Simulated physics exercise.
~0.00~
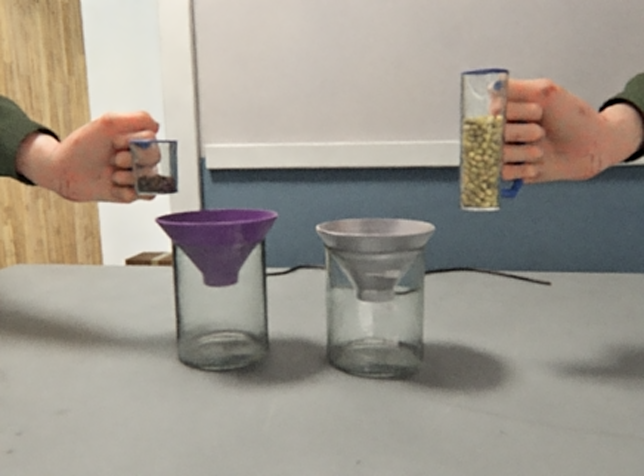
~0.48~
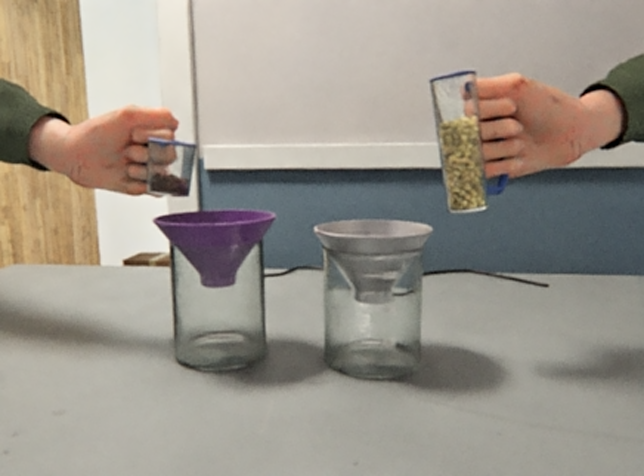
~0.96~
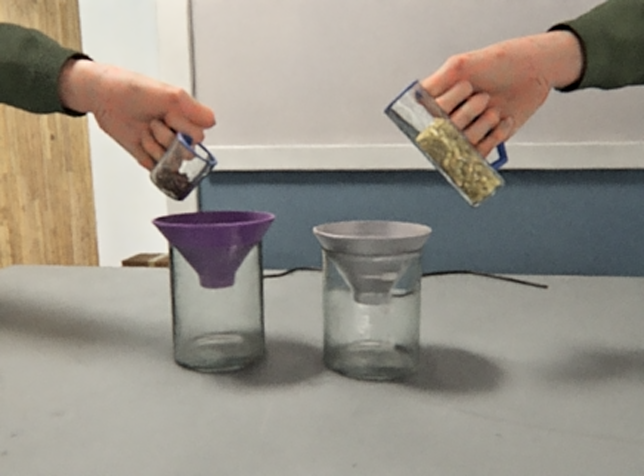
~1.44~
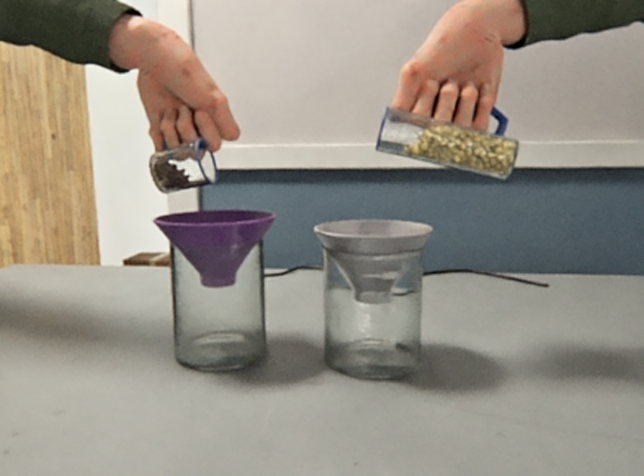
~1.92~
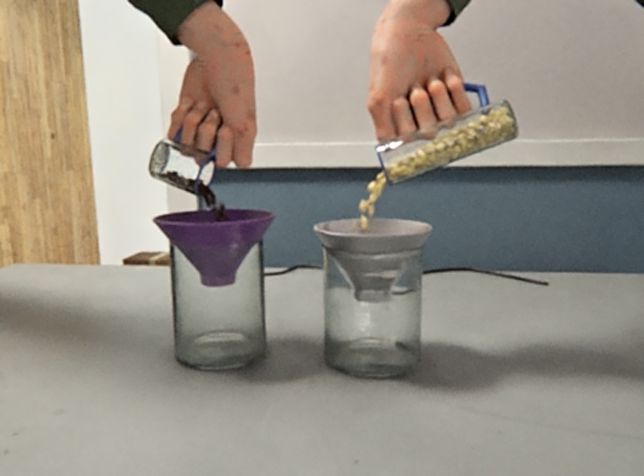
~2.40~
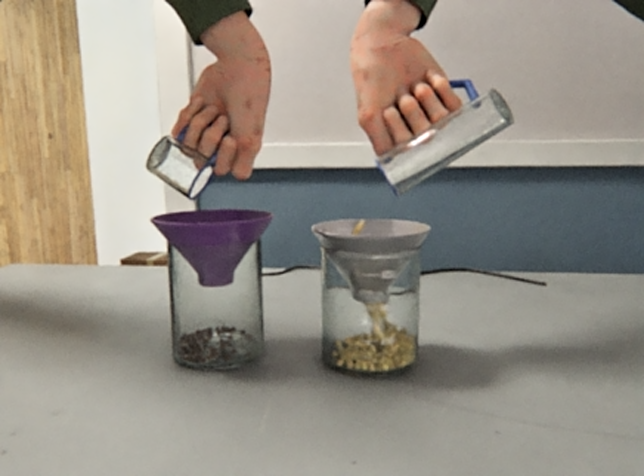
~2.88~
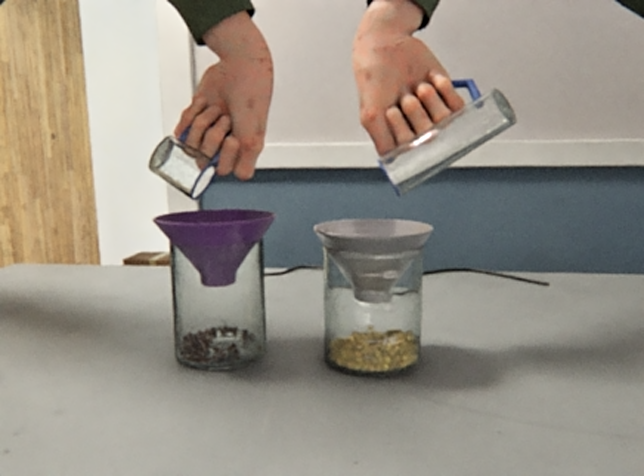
Two hands in dark green sleeves hold clear cups above a grey table, seen from the front by a slightly swaying camera. The small left cup holds a little dark material, and the taller right cup holds many pale yellow-green pieces. Below them, a purple funnel on the left and a grey funnel on the right sit in glass jars. The hands tilt both cups inward until they lie on their sides, then tip them further, and the contents pour into the funnels. Both cups empty, and everything passes through, settling at the bottom of each jar with both funnels clear.
